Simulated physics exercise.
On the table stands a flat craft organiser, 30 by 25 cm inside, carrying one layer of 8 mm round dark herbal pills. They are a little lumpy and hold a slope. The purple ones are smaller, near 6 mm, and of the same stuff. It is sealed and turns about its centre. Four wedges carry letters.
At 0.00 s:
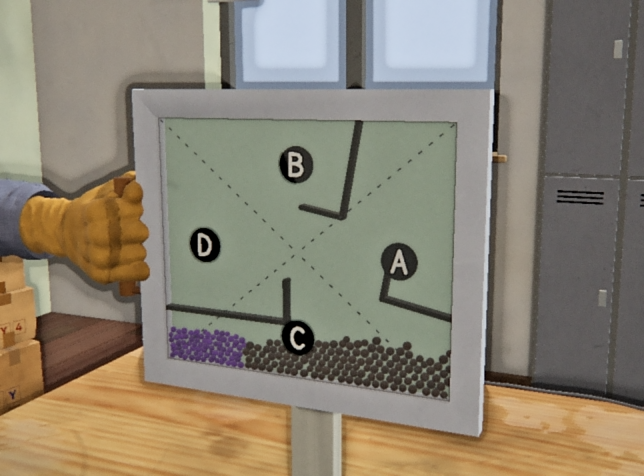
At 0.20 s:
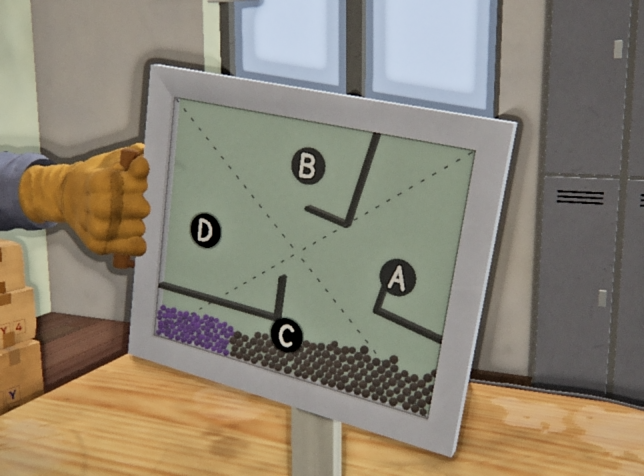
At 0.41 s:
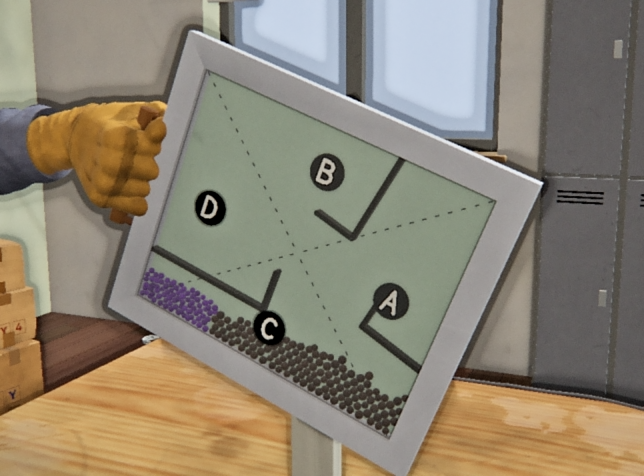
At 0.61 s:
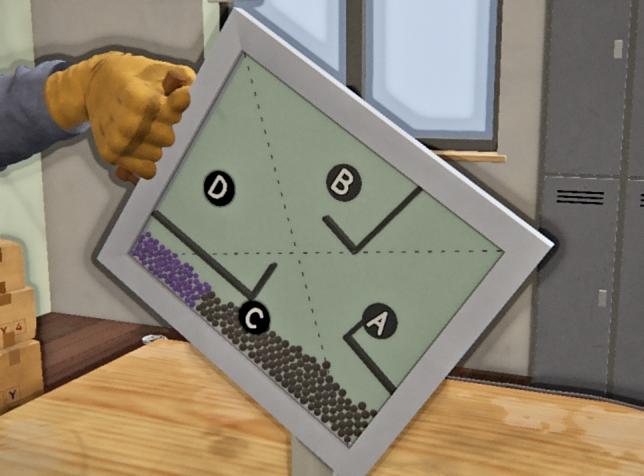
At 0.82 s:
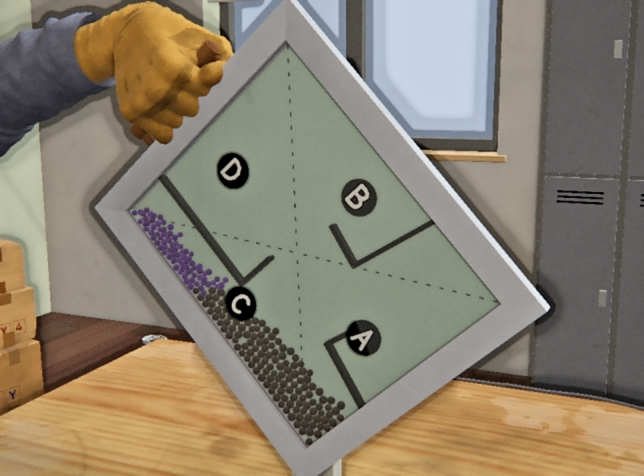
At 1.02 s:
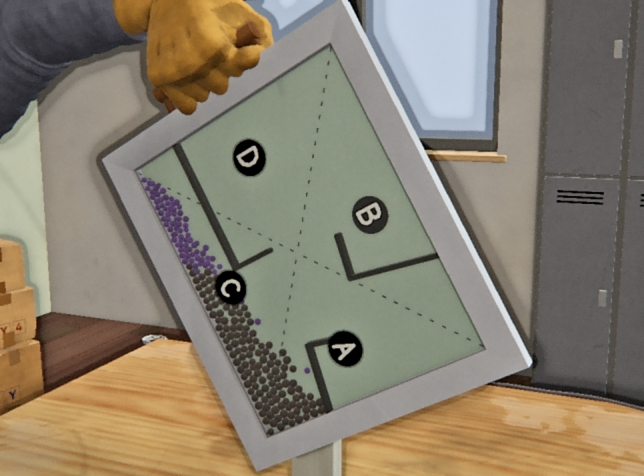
A gloved hand at the left turns a grey-framed, pale green panel steadily clockwise on its stand, from level to steeply tilted, above a wooden table seen from the front by a still camera. Inside are dark angled walls, dashed diagonals and black discs lettered A to D. Small purple pieces at left and dark ones beside them ride round with the panel, a few purple ones slipping rightward among the dark.
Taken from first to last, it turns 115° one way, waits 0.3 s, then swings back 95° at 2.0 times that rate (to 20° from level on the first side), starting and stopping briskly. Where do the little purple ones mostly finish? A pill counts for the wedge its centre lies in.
Answer: A.
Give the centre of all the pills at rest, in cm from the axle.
About 9 cm right and 8 cm below.
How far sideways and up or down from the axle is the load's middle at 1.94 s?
About 9 cm left and 6 cm below.
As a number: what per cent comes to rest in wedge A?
Roughly 70 per cent.
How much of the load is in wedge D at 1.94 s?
Roughly 0 per cent.
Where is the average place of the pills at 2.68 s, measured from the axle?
Some 3 cm right and 11 cm below.
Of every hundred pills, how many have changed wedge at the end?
Some 60 per cent.
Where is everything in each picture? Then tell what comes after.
The first picture shows level; about 210 pills; pills centred (291, 356); top one (377, 341); A (399, 262), B (296, 165), C (298, 338), D (205, 245).
The second picture shows turned 8° clockwise; pills centred (277, 352); top one (163, 308).
The third picture shows turned 22° clockwise; pills centred (256, 340); top one (152, 271); wall ends (277, 272), (318, 212), (379, 302).
The fourth picture shows turned 35° clockwise; pills centred (240, 327); top one (148, 235).
The fifth picture shows turned 48° clockwise; pills centred (236, 321); top one (147, 210).
The sixth picture shows turned 61° clockwise; pills centred (228, 311); top one (144, 180); A (345, 349), B (370, 215), C (231, 288), D (249, 158).
After 1.94 s, it stands 115° clockwise; the pills' middle is 9 cm left of and 6 cm below the centre; A 55 %, C 40 %; small ones, A 70 %, C 25 %.
After 2.68 s, it stands 67° clockwise; the pills' middle is 3 cm right of and 11 cm below the centre; A 65 %, B 10 %, C 30 %; small ones, A 80 %, B 15 %, C 5 %.
After 3.12 s, it stands 20° clockwise; the pills' middle is 9 cm right of and 8 cm below the centre; A 70 %, C 30 %; small ones, A 95 %, C 5 %.
Settled by 3.6 s, it stands 20° clockwise; A 70 %, B 0 %, C 30 %, D 0 %; small ones, A 95 %, C 5 %.
